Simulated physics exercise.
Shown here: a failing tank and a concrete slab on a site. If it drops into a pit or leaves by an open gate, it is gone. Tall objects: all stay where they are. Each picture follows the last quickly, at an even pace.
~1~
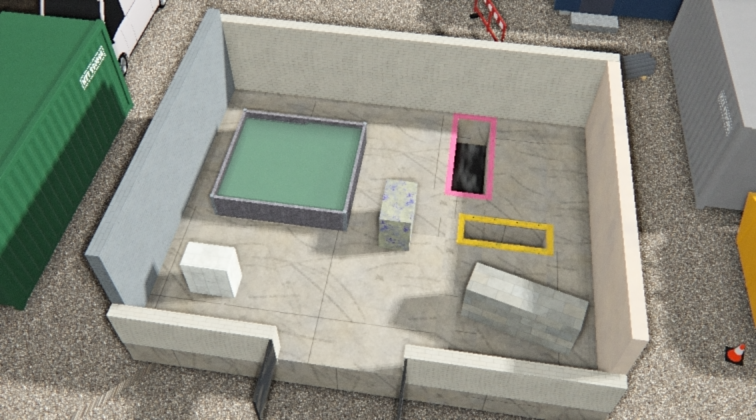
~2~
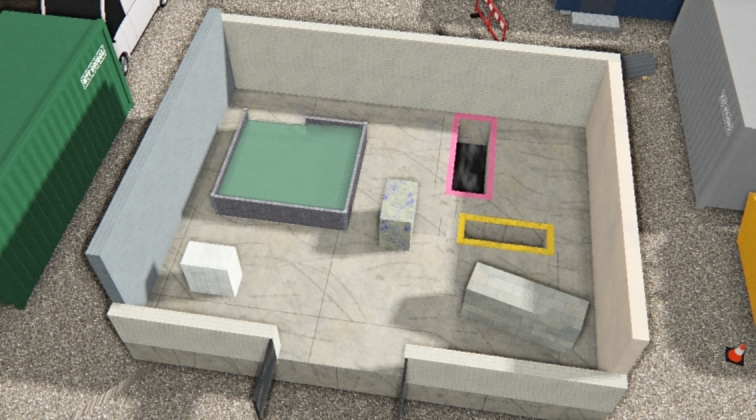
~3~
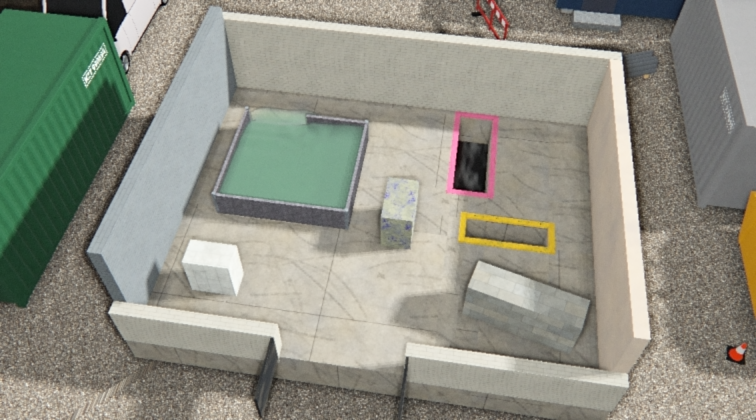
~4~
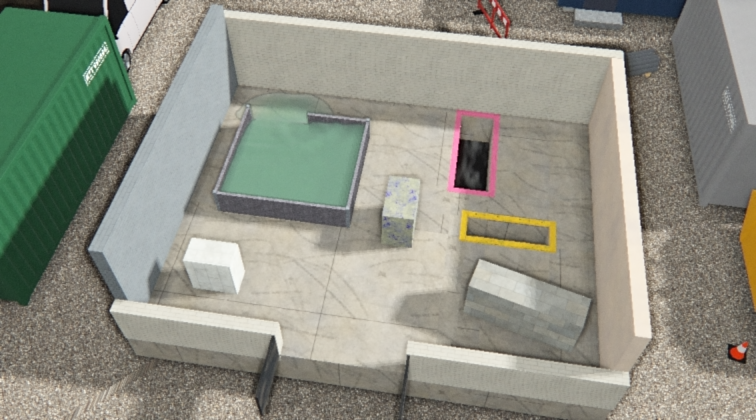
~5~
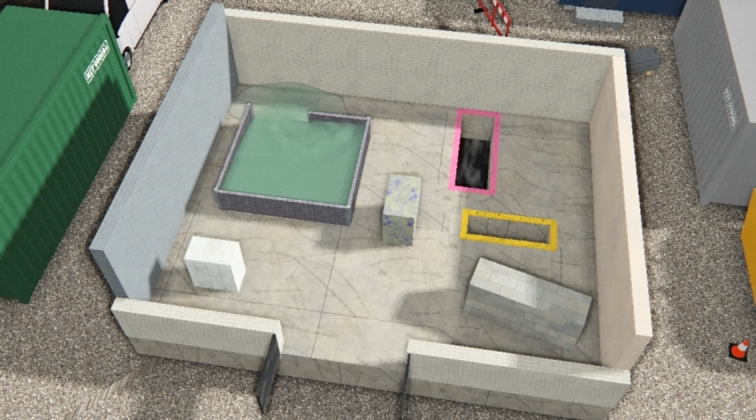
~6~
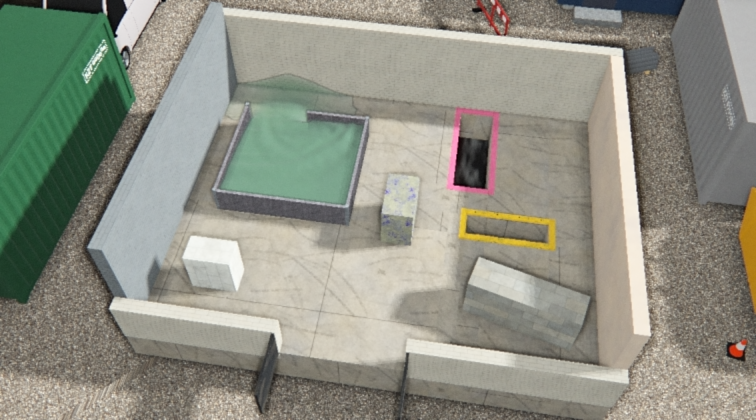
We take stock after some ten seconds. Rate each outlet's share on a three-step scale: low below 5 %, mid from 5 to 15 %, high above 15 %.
Scale: Gate - low, yellow pit - low, pink pit - high.
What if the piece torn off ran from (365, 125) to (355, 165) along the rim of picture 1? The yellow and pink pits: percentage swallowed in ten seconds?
Estimates in per cent: Yellow 4, pink 55.
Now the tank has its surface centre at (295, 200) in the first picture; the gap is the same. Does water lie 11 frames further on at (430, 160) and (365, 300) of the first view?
In turn: Not flooded, dry.
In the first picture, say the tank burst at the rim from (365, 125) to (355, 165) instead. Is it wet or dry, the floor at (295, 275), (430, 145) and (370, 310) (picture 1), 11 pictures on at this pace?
Point 1: Unwetted; point 2: Inundated; point 3: Unwetted.
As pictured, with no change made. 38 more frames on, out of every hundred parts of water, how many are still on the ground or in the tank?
Estimate: Some 84 %.
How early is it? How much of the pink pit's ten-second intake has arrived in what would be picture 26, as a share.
About 15 per cent.
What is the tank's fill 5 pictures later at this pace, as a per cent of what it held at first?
80 percent or so.
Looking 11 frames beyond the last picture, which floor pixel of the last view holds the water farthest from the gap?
Pixel estimate: (457, 111).
A moment on, water covers 10 % of the floor; the gate 0 %, the yellow pit 0 %, the pink pit 0 %.
Next, water covers 20 % of the floor; the gate 0 %, the yellow pit 0 %, the pink pit 0 %.
Then, water covers 30 % of the floor; the gate 0 %, the yellow pit 0 %, the pink pit 4 %.
Later, water covers 50 % of the floor; the gate 0 %, the yellow pit 0 %, the pink pit 16 %.
In the end, water covers 75 % of the floor; the gate 1 %, the yellow pit 0 %, the pink pit 29 %.
